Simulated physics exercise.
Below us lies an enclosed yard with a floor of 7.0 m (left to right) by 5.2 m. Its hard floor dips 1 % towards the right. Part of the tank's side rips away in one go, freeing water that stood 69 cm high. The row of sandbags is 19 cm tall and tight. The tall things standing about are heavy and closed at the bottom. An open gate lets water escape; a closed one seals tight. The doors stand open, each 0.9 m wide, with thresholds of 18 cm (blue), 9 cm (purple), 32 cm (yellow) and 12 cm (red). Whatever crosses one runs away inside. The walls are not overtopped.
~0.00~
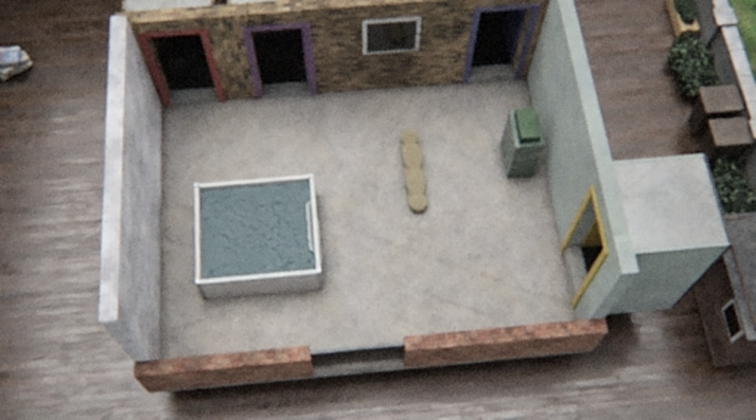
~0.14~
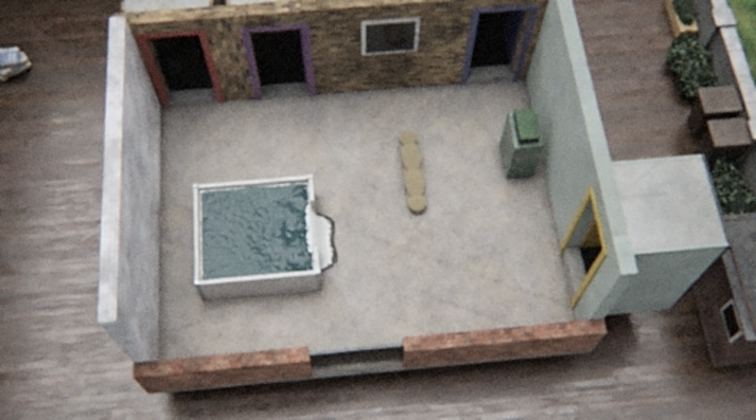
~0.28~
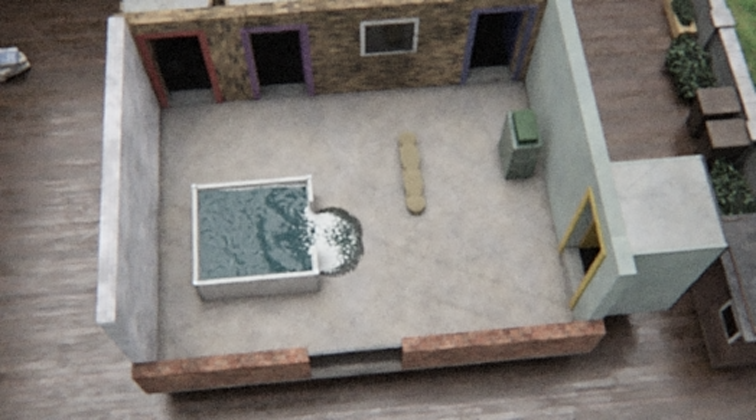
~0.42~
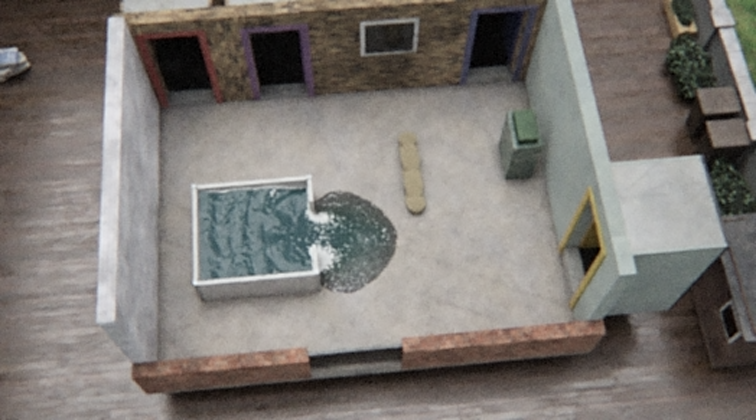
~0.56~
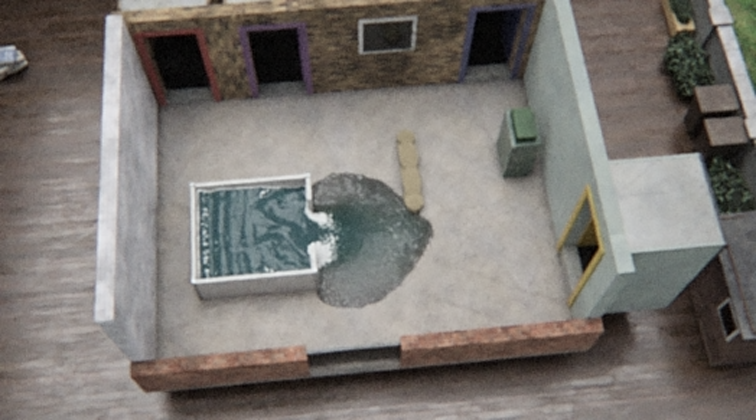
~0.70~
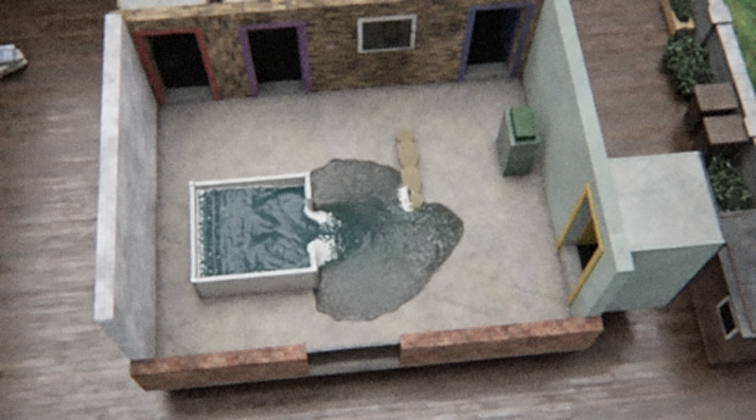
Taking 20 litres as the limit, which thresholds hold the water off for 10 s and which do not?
Door by door: At the blue door it stays under the limit; at the purple door it keeps below the limit; at the yellow door it does not reach the limit; at the red door it does not reach the limit.
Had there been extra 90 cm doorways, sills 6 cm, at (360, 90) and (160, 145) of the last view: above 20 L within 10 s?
In that order: Over, not over.
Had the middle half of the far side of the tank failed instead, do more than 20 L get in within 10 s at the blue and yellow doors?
Then: Blue under, yellow under.
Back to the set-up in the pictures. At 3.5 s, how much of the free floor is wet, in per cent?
Near 55 per cent is wet.
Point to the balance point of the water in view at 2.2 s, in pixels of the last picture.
At about (337, 237).
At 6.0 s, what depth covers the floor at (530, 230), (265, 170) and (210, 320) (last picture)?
In that order: 10, 1 and 0 cm.
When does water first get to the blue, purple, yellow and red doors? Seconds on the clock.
Blue 2.6 s, purple 2.6 s, yellow 1.4 s, red 3.8 s.
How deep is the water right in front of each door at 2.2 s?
Depths in cm: Blue 0, purple 0, yellow 19, red 0.
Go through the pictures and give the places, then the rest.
The first picture shows the tank at (257, 229) is whole and still, 69 cm deep.
In the second picture, water pours out at (314, 236) and has run 0.5 m, to (328, 265); typically 8 cm deep outside, 69 cm at the tank's back.
In the third picture, water pours out at (313, 237) and has run 0.8 m, to (357, 257); typically 11 cm deep outside, 69 cm at the tank's back.
In the fourth picture, the front is at (391, 248), 1.4 m from the gap at (313, 237); 1.7 m2 of floor is under water; 68 cm left at the back of the tank.
In the fifth picture, water pours out at (311, 236) and has run 2.1 m, to (428, 227); typically 5 cm deep outside, 60 cm at the tank's back.
In the sixth picture, water pours out at (311, 234) and has run 2.6 m, to (457, 223); typically 4 cm deep outside, 57 cm at the tank's back.
After 1.4 s water covers 40 % of the floor and is deepest (34 cm) near (323, 244); blue door not reached, purple door not reached, yellow door not reached, red door not reached.
After 2.2 s water covers 50 % of the floor and is deepest (38 cm) near (565, 321); blue door not reached, purple door not reached, yellow door 19 cm at the sill, 0 L in, red door not reached.
After 3.5 s water covers 55 % of the floor and is deepest (22 cm) near (525, 227); blue door 6 cm at the sill, 0 L in, purple door 4 cm at the sill, 0 L in, yellow door 21 cm at the sill, 0 L in, red door not reached.
After 6.0 s water covers 75 % of the floor and is deepest (20 cm) near (516, 81); blue door 15 cm at the sill, 0 L in, purple door 3 cm at the sill, 0 L in, yellow door 12 cm at the sill, 0 L in, red door 3 cm at the sill, 0 L in.
After 10.0 s water covers 95 % of the floor and is deepest (14 cm) near (516, 81); blue door 10 cm at the sill, 0 L in, purple door 3 cm at the sill, 0 L in, yellow door 12 cm at the sill, 0 L in, red door 4 cm at the sill, 0 L in.
